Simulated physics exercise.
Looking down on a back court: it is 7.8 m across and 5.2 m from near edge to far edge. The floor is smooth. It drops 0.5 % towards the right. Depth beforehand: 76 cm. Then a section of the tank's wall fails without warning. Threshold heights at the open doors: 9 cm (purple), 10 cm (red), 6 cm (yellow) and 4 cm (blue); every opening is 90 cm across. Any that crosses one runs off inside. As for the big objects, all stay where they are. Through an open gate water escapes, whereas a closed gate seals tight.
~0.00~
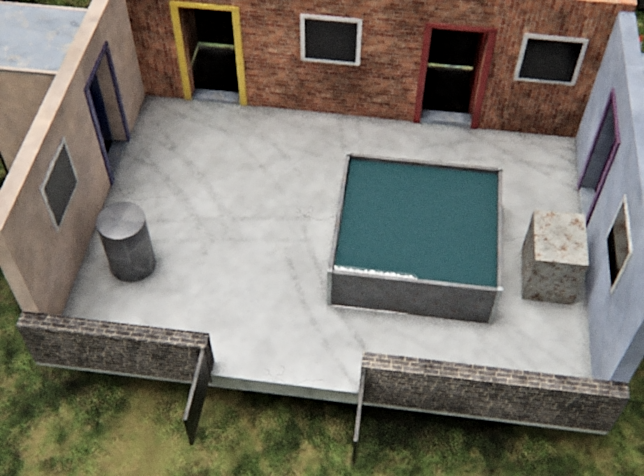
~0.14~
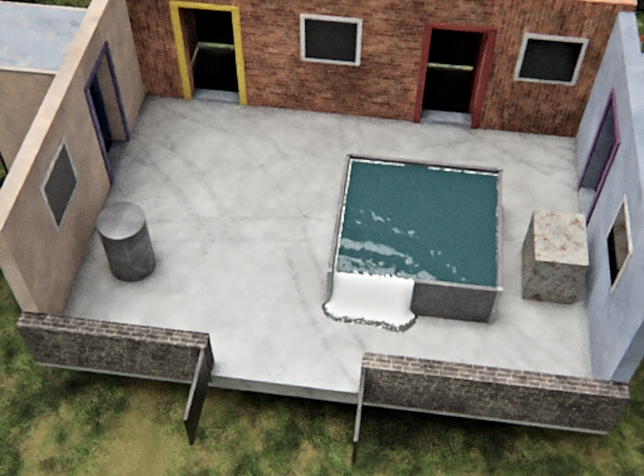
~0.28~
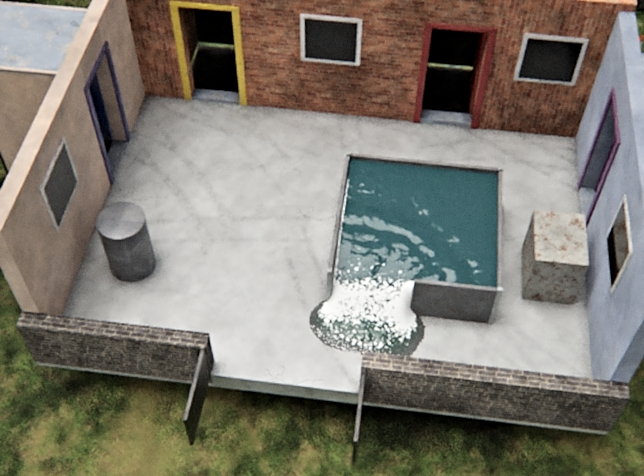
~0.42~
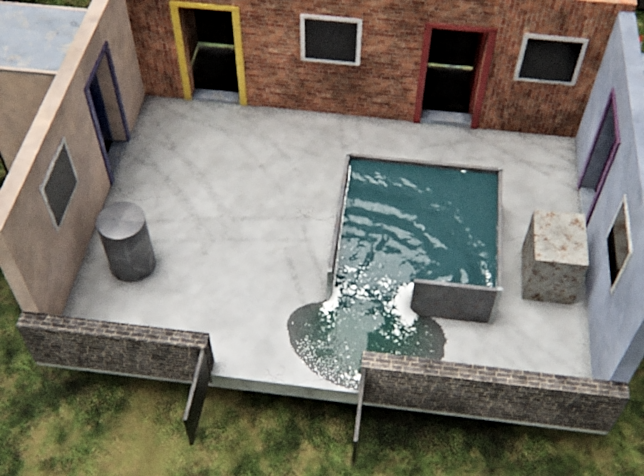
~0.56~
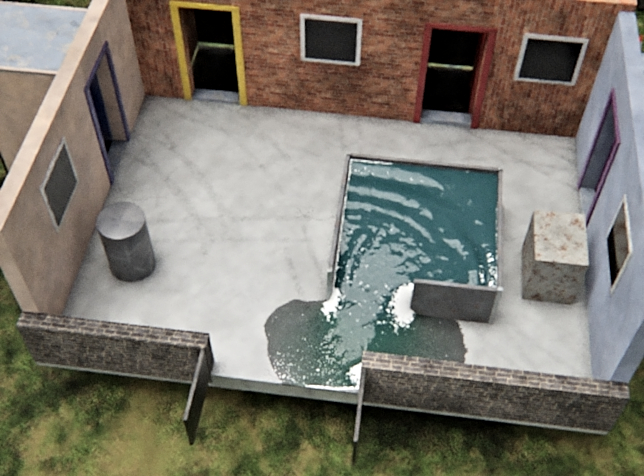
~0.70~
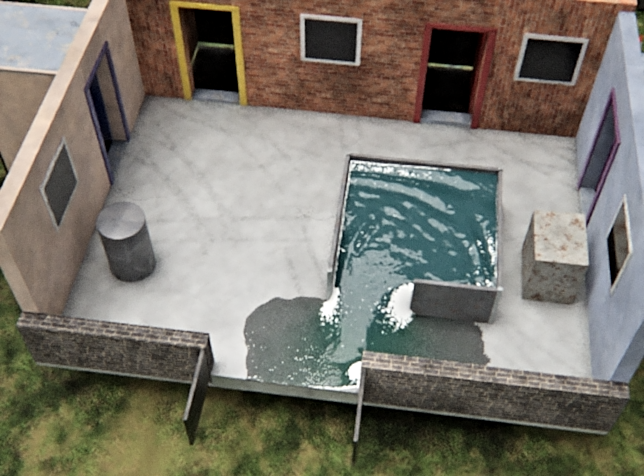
Walled courtyard with a square tank of teal water pouring through a gap in its near side and spreading across the pale floor.
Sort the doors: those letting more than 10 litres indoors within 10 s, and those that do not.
The purple door is among those that do not; the red door is among those that do not; the yellow door is among those that do not; the blue door is among those that do not.
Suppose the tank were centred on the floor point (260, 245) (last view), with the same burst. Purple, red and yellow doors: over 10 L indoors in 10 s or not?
Purple: Within limit; red: Within limit; yellow: Beyond limit.
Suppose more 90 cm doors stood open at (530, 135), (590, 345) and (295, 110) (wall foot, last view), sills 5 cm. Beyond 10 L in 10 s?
Less, more, less.
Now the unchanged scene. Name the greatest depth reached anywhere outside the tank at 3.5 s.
Peak depth: Approx. 31 cm.
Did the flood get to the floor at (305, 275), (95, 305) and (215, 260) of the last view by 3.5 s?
Going in order, clear, then covered, then clear.
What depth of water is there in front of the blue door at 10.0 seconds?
Roughly 0.5 cm deep.
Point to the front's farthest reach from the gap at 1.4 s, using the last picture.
(582, 405).
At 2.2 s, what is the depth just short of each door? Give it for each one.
Door by door in cm, purple shows 0, red shows 0, yellow shows 0, blue shows 0.
After 1.4 s water covers 15 % of the floor and is deepest (50 cm) near (376, 368); purple door not reached, red door not reached, yellow door not reached, blue door not reached.
After 2.2 s water covers 20 % of the floor and is deepest (44 cm) near (375, 379); purple door not reached, red door not reached, yellow door not reached, blue door not reached.
After 3.5 s water covers 30 % of the floor and is deepest (31 cm) near (375, 379); purple door 5 cm at the sill, 0 L in, red door not reached, yellow door not reached, blue door not reached.
After 6.0 s water covers 40 % of the floor and is deepest (20 cm) near (376, 368); purple door 3 cm at the sill, 0 L in, red door 4 cm at the sill, 0 L in, yellow door not reached, blue door not reached.
After 10.0 s water covers 55 % of the floor and is deepest (12 cm) near (375, 379); purple door 6 cm at the sill, 0 L in, red door 5 cm at the sill, 0 L in, yellow door not reached, blue door not reached.
